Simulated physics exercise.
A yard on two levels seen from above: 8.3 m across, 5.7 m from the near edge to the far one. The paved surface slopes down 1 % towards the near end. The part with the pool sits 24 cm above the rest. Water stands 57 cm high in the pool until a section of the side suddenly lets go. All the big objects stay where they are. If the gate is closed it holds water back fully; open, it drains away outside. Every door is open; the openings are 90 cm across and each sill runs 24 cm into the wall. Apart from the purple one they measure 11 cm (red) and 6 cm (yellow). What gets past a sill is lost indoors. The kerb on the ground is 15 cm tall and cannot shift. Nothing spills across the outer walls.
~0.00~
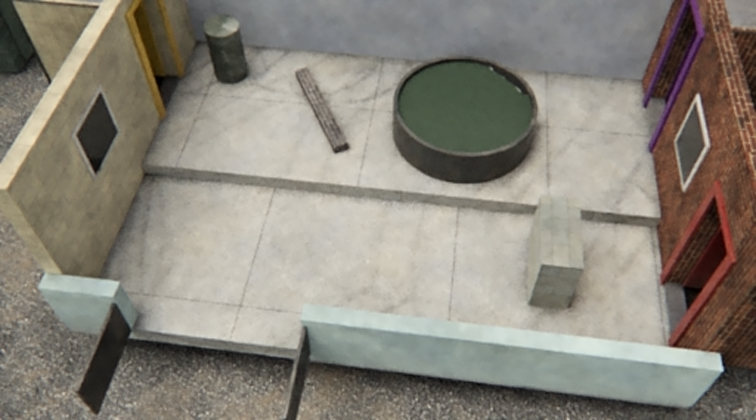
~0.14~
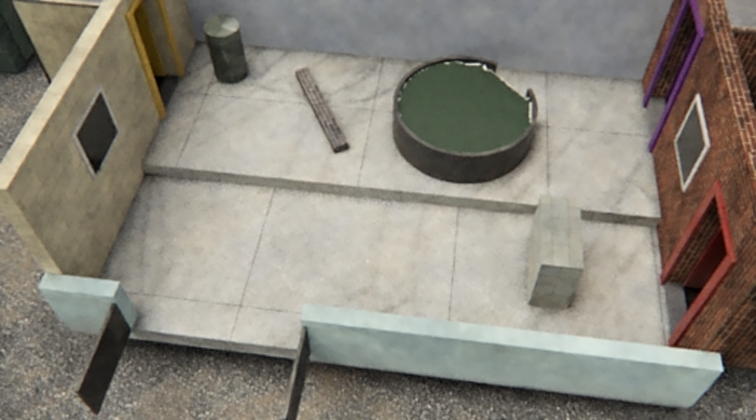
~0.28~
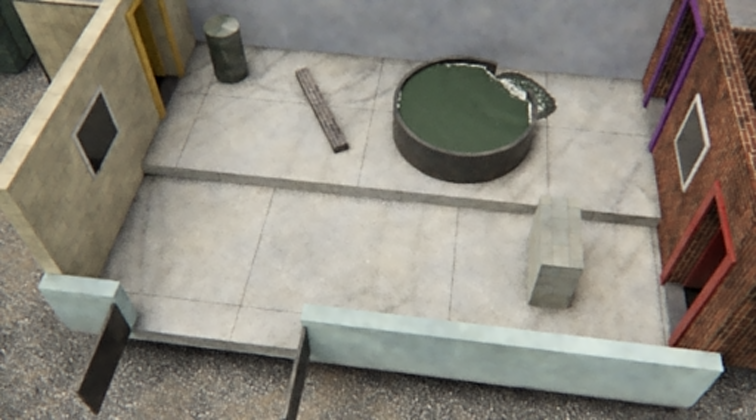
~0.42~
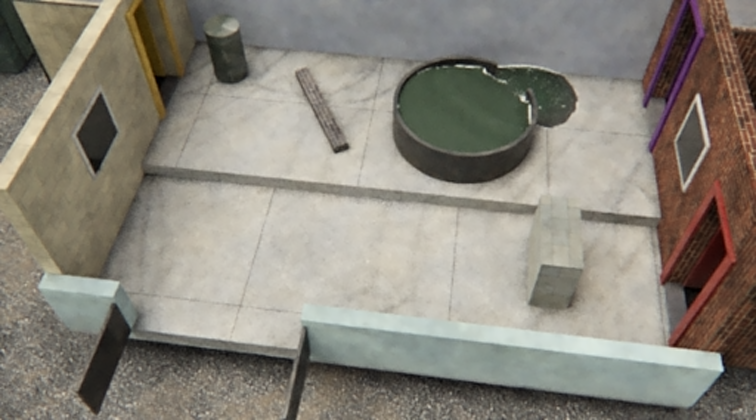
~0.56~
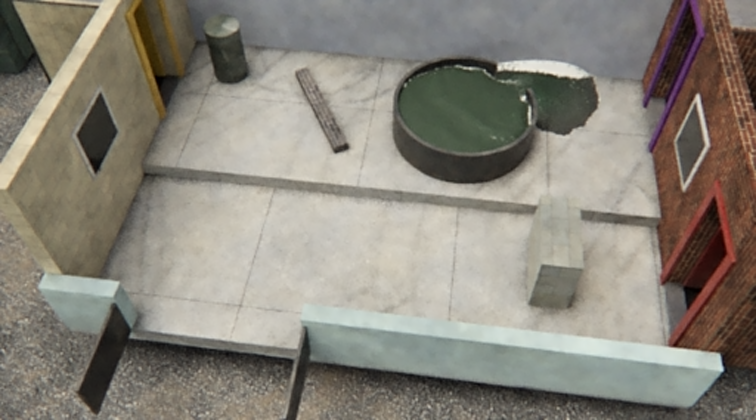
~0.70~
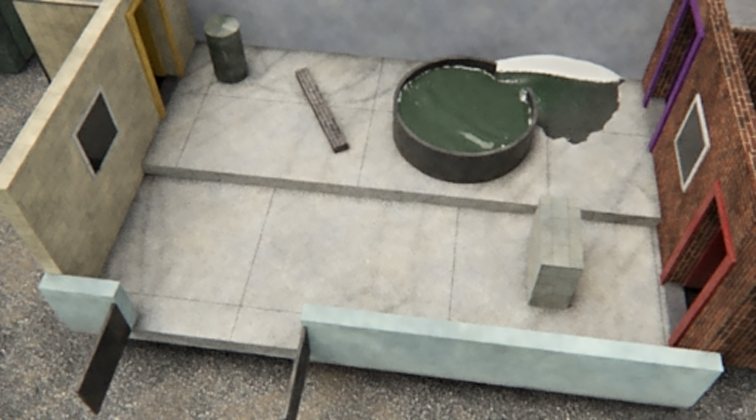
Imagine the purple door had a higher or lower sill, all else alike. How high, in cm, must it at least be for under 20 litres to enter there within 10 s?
Some 23 cm above the ground.
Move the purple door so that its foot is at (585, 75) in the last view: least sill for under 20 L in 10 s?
About 19 cm.
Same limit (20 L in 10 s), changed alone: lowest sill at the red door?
Roughly 11.5 cm at red.
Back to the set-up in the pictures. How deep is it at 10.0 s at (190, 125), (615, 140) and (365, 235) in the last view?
Roughly 1, 6 and 5 cm, in turn.
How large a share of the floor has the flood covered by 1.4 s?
About 10 per cent.
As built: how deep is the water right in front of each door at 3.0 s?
Depths in cm: Red 3, purple 24, yellow 0.
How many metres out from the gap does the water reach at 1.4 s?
Some 2.6 m out.
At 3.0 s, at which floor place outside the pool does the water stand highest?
Near (644, 98).
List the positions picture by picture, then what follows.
The pool at (465, 106) is whole and still, 57 cm deep; the purple door at (668, 82) is dry, in the first frame.
The front is at a hidden place, 0.3 m from the gap on the far side; 0.2 m2 of floor is wet, 57 cm left at the back, in the second frame.
Water pours out on the far side and has run 0.7 m, to (528, 80); about 8 cm deep outside, 57 cm at the back, in the third frame.
The front is at (561, 79), 1.2 m from the gap on the far side; 1.4 m2 of floor is wet, 57 cm left at the back, in the fourth frame.
The gap is on the far side, the front 1.7 m out at (591, 77); the back of the pool holds 57 cm, in the fifth frame.
The gap is on the far side, the front 2.1 m out at (622, 80); the back of the pool holds 56 cm; 0.7 m in a straight line remain to the purple door at (668, 82), in the sixth frame.
After 1.4 s water covers 10 % of the floor, deepest (40 cm) near (643, 91); 12 cm at the purple door, 0 litres in over its 27 cm sill.
After 3.0 s water covers 30 % of the floor, deepest (30 cm) near (644, 98); 24 cm at the purple door, 6 litres in over its 27 cm sill.
After 10.0 s water covers 80 % of the floor, deepest (14 cm) near (621, 373); 9 cm at the purple door, 7 litres in over its 27 cm sill.
At the purple door as built, the water arrived by 1.2 s and peaked near 26 cm at 2.2 s.
With a sill of 20.5 cm, 32 litres would have come in within the 10 s; with 28 cm, 5 litres. So under 20 litres takes about 23 cm.
